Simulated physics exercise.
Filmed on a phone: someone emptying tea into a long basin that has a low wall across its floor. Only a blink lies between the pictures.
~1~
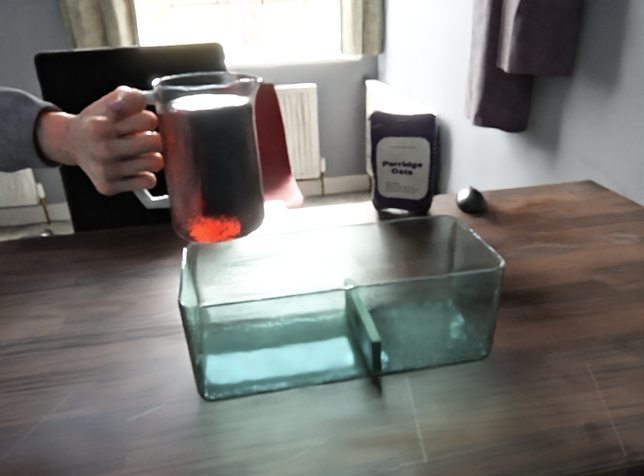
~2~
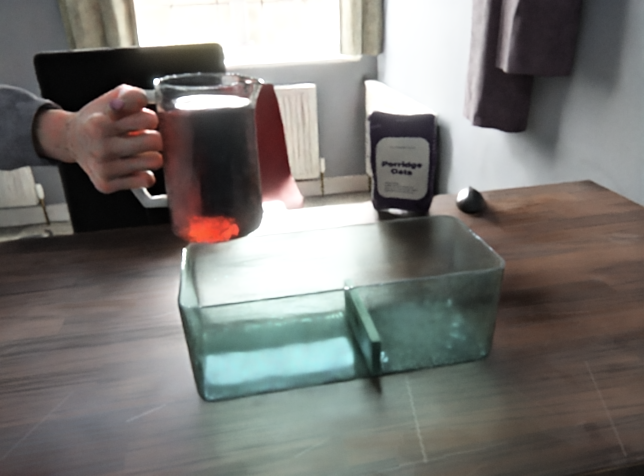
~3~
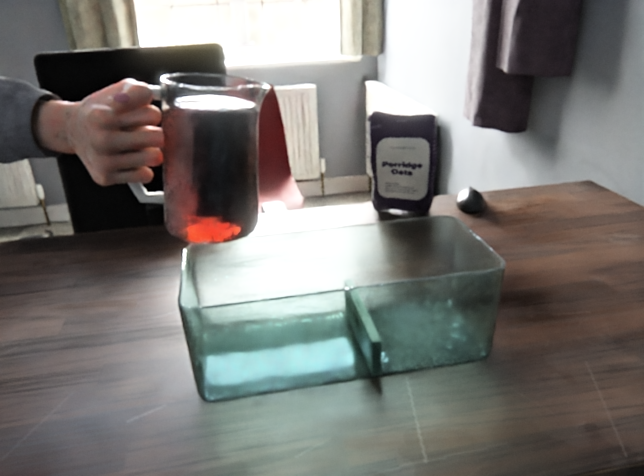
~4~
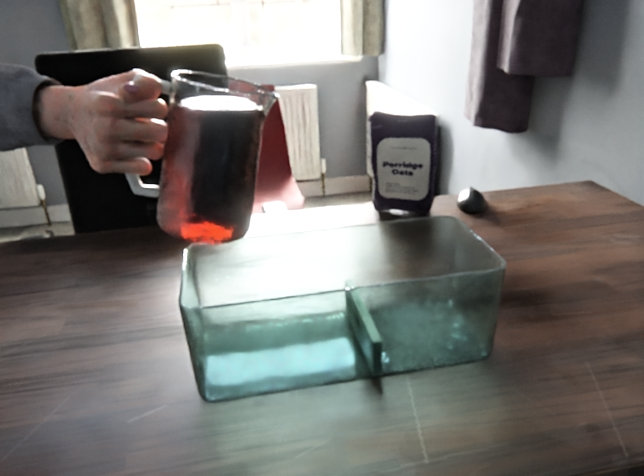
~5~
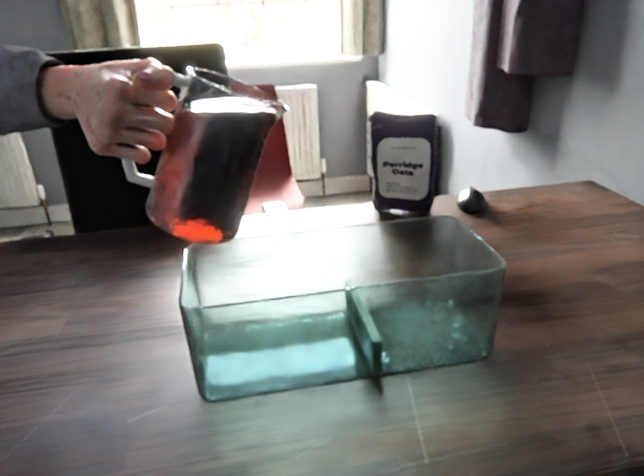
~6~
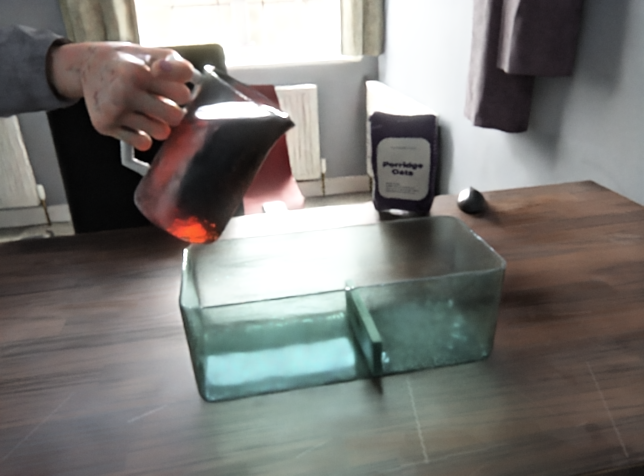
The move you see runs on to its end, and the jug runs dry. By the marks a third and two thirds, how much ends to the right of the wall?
The share right of the wall is under a third.
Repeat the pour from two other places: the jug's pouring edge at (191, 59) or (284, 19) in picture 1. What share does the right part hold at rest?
Roughly 5 per cent, and 85 per cent.
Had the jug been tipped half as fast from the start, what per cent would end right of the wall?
Some 50 per cent.
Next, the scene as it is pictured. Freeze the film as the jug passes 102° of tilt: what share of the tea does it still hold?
About 70 per cent.
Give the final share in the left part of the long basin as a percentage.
Close to 75 per cent.
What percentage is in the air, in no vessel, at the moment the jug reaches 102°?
It comes to 20 per cent or so.
A moment on, the jug is tipped right over and 68 per cent is still to pour, 5 is left of the wall and 8 right of it.
Next, the jug is tipped right over and 16 per cent is still to pour, 51 is left of the wall and 18 right of it.
Then the jug is tipped right over and 1 per cent is still to pour, 71 is left of the wall and 21 right of it.
Later the jug is tipped right over and 0 per cent is still to pour, 73 is left of the wall and 22 right of it.
Finally, 73 per cent lies left of the wall, 22 right of it and 4 outside.
